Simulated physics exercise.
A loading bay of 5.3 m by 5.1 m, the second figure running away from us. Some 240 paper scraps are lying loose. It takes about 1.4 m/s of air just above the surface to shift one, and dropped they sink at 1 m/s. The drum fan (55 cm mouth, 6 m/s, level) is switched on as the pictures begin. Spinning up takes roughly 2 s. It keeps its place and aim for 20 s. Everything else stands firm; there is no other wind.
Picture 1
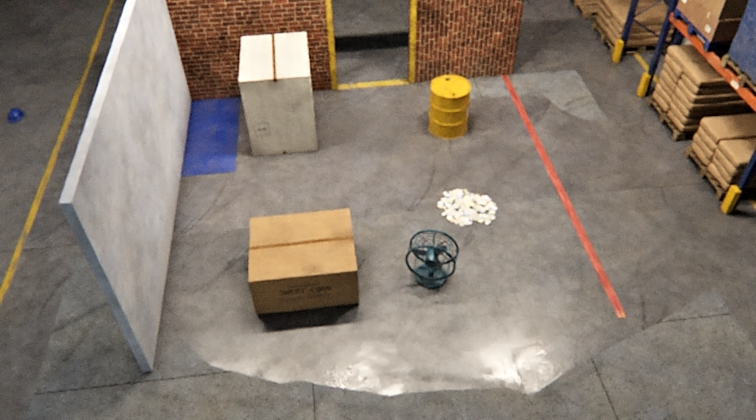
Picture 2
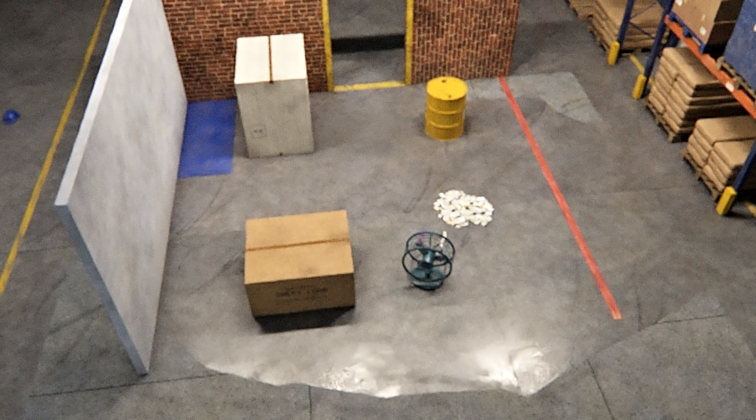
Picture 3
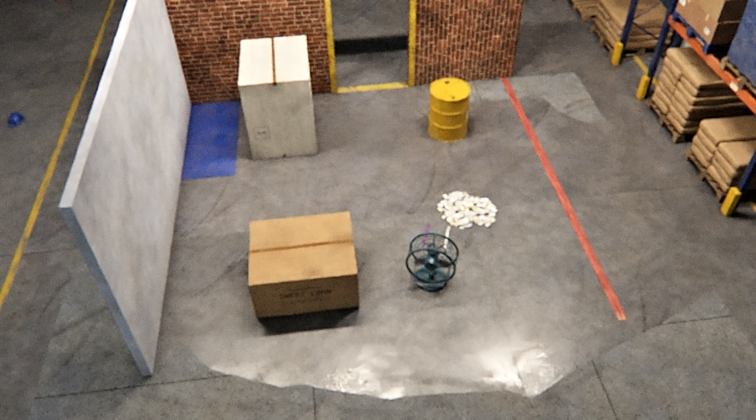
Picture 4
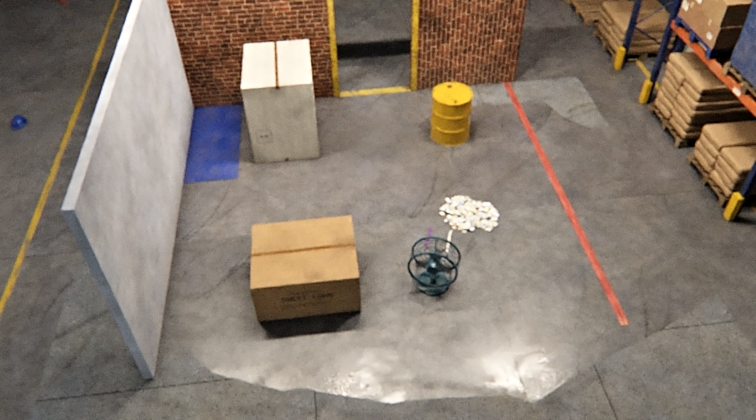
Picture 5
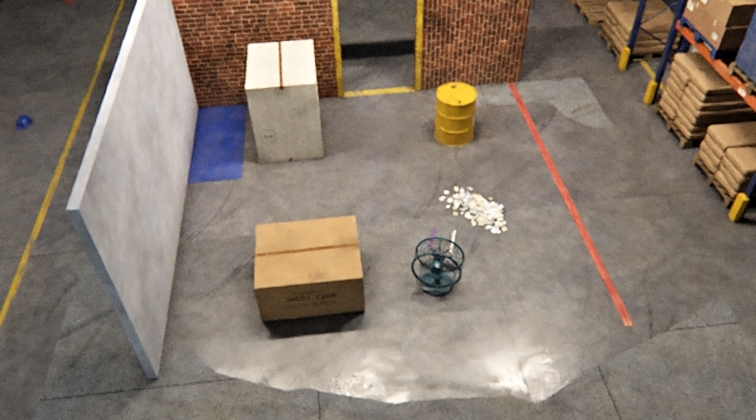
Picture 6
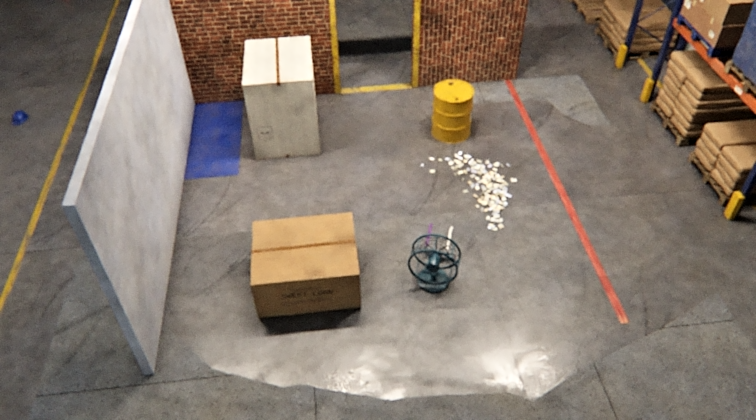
A concrete-floored loading bay held a pale wall, boxes, a yellow barrel and a small fan; the pile of white paper scraps beside it lay still, then scattered away, spreading toward the barrel.
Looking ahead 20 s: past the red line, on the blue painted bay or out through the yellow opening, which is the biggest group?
The red one.
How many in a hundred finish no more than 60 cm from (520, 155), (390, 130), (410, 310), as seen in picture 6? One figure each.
In turn about 20 %, 1 %, 0 %.
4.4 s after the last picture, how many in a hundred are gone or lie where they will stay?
Near 50 %.
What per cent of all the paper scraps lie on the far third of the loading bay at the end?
About 1 %.
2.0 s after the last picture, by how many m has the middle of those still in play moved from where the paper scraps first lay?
About 1.2 m.
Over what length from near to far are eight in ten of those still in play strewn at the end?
About 1.6 m.
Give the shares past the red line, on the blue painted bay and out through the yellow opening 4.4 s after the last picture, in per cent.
About 50 % red, 0 % blue, 2 % yellow.
Then, 2.0 s after the last picture the count stands so, 0 % are on the blue painted bay, 0 % out through the yellow opening and 42 % past the red line; the middle of those still in play is near (505, 165).
Then, 4.4 s after the last picture the count stands so, 0 % are on the blue painted bay, 2 % out through the yellow opening and 50 % past the red line; the middle of those still in play is near (504, 170).
Then, 9.0 s after the last picture the count stands so, 0 % are on the blue painted bay, 2 % out through the yellow opening and 55 % past the red line; the middle of those still in play is near (507, 174).
Then, 18.0 s after the last picture, at the end, 0 % are on the blue painted bay, 2 % out through the yellow opening and 63 % past the red line; the middle of those still in play is near (508, 173).
